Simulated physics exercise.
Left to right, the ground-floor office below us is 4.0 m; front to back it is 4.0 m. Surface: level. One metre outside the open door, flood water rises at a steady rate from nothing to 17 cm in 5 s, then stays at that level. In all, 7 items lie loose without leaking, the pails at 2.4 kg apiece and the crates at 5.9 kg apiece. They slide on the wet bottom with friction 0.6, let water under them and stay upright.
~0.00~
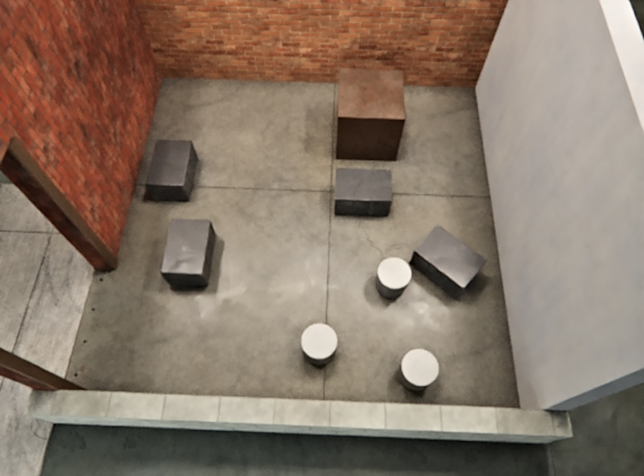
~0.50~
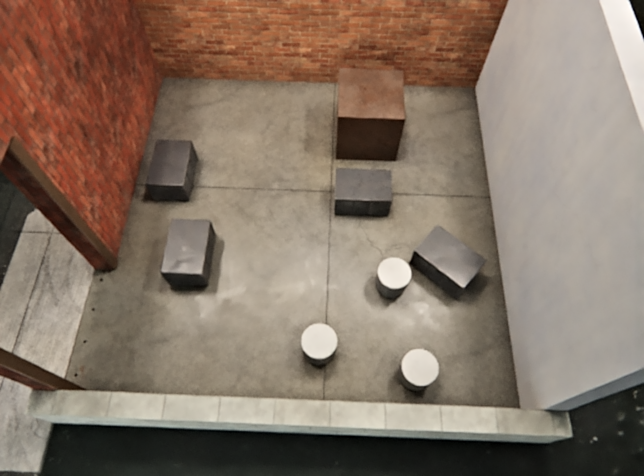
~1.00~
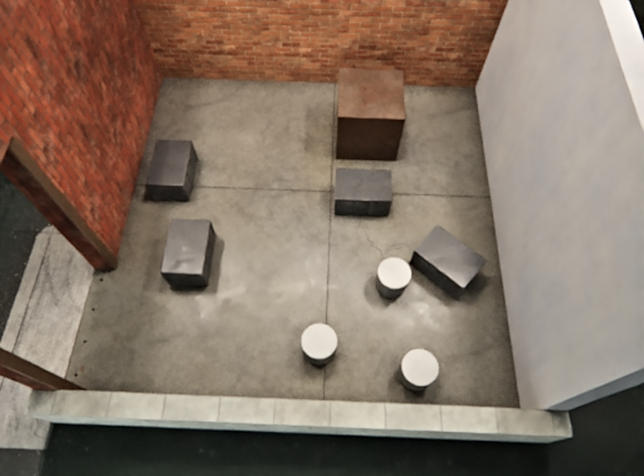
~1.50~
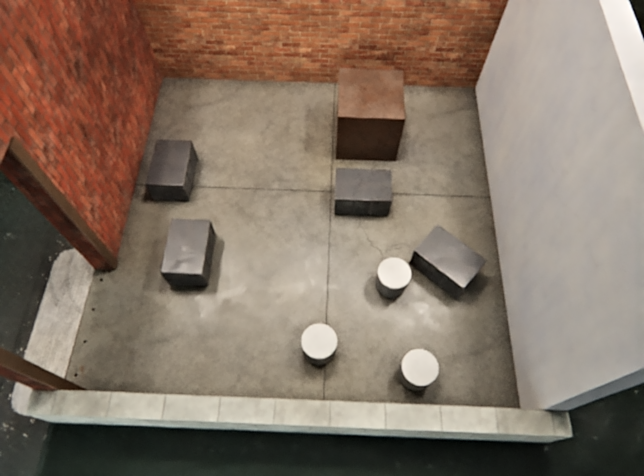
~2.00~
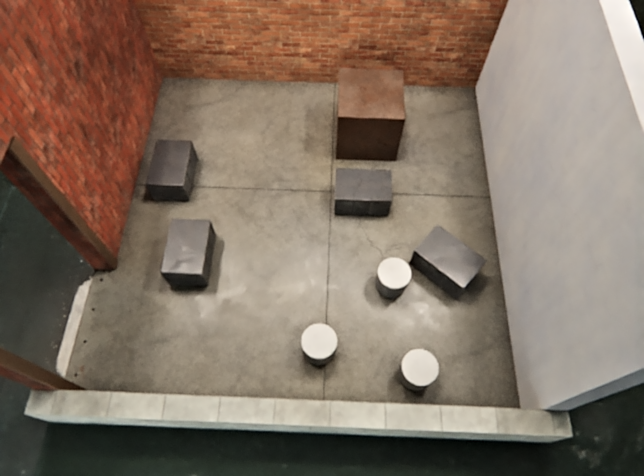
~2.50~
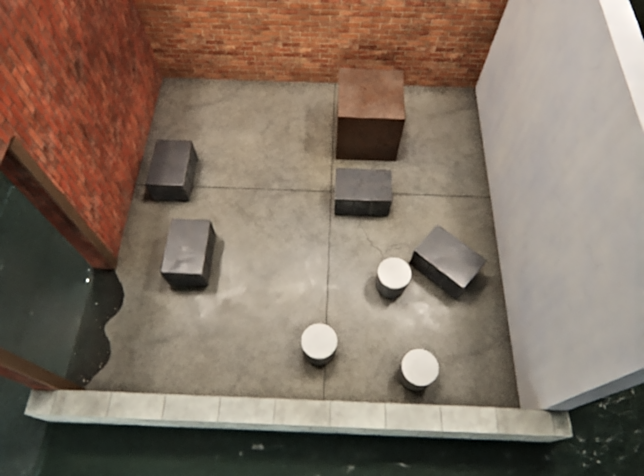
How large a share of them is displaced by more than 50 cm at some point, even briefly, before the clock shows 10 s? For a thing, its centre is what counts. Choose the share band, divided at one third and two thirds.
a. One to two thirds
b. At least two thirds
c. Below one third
Option b: At least two thirds.
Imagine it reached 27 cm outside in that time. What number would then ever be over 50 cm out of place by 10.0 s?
Under that setup the answer is 6.
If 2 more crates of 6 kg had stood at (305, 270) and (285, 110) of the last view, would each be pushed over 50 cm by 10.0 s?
One by one: Above; below.
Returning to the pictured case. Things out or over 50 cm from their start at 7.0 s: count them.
3.
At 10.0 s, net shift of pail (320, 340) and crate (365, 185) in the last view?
300 cm and 40 cm respectively.
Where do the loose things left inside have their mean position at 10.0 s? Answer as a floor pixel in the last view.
Averaged position, last view: Near pixel (369, 166).
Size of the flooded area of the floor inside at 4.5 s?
About 3.5 m2.
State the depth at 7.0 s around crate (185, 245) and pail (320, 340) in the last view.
Roughly 2 and 6 cm.
After 3.5 s 0 of 7 are over 50 cm from their spots; 0 afloat.
After 4.5 s 0 of 7 are over 50 cm from their spots; 0 afloat.
After 7.0 s 3 of 7 are over 50 cm from their spots; 3 afloat.
After 10.0 s 5 of 7 are over 50 cm from their spots, and 5 have been at some point; 5 afloat.
